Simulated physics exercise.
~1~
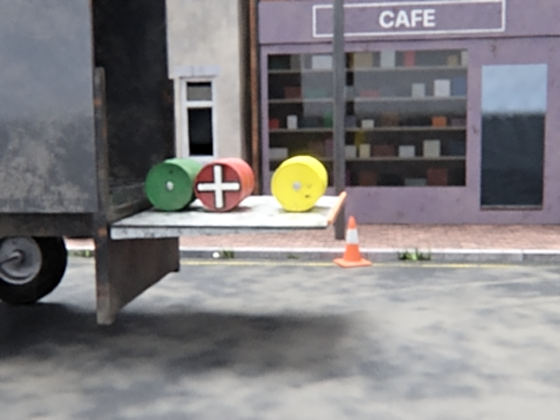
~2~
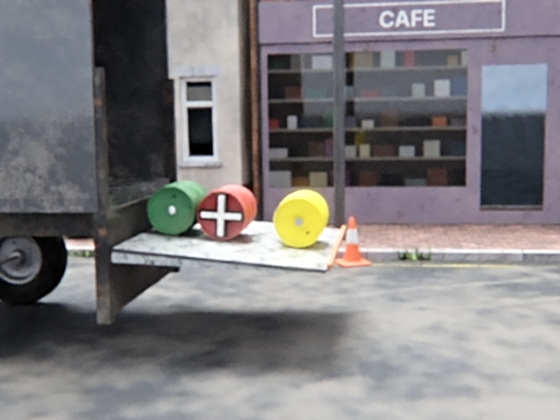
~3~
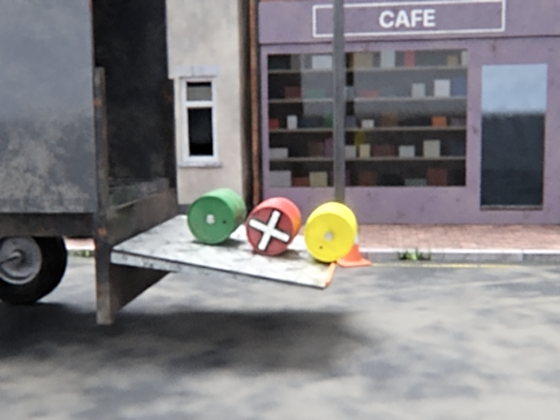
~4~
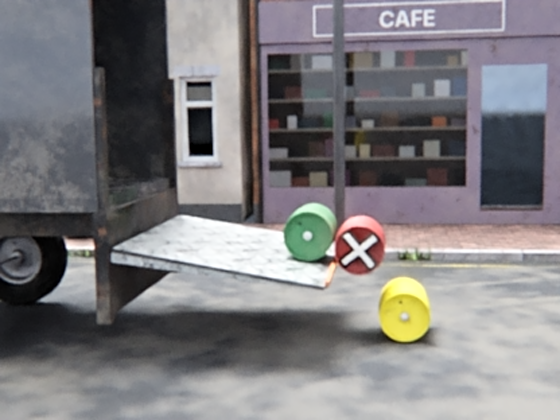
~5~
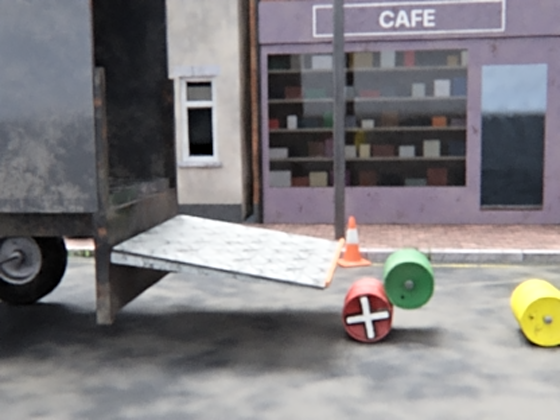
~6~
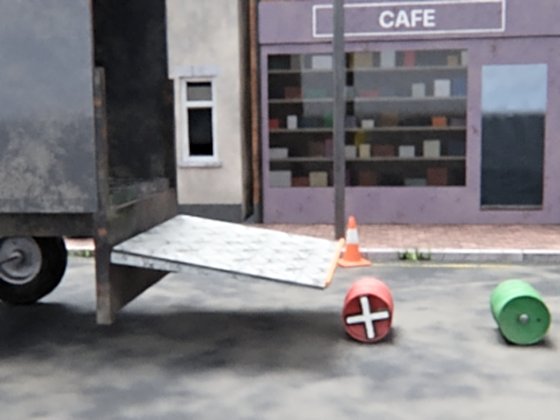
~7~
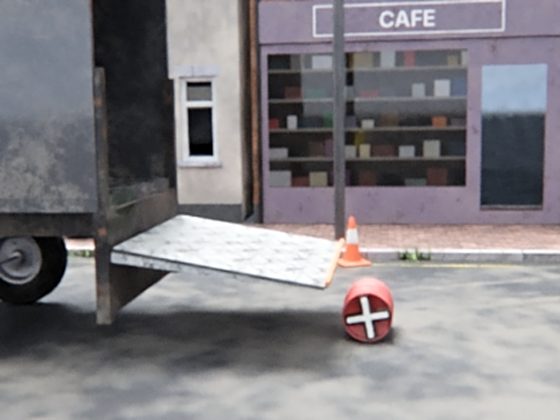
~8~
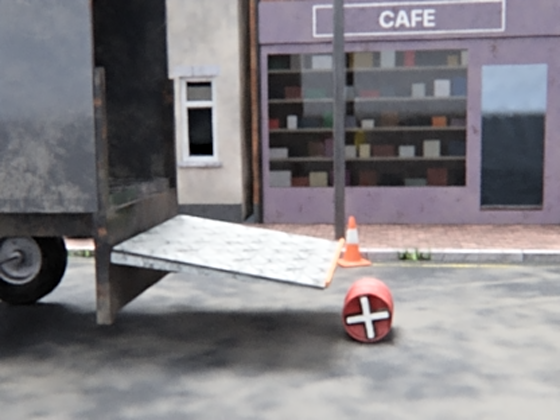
In this clip, a lorry's tail-lift holding green, red and yellow kegs lowers and tilts, and they roll right and drop off the edge, yellow first. The yellow and green kegs roll out of view, while the red one, marked with a white cross, rests near the ramp.
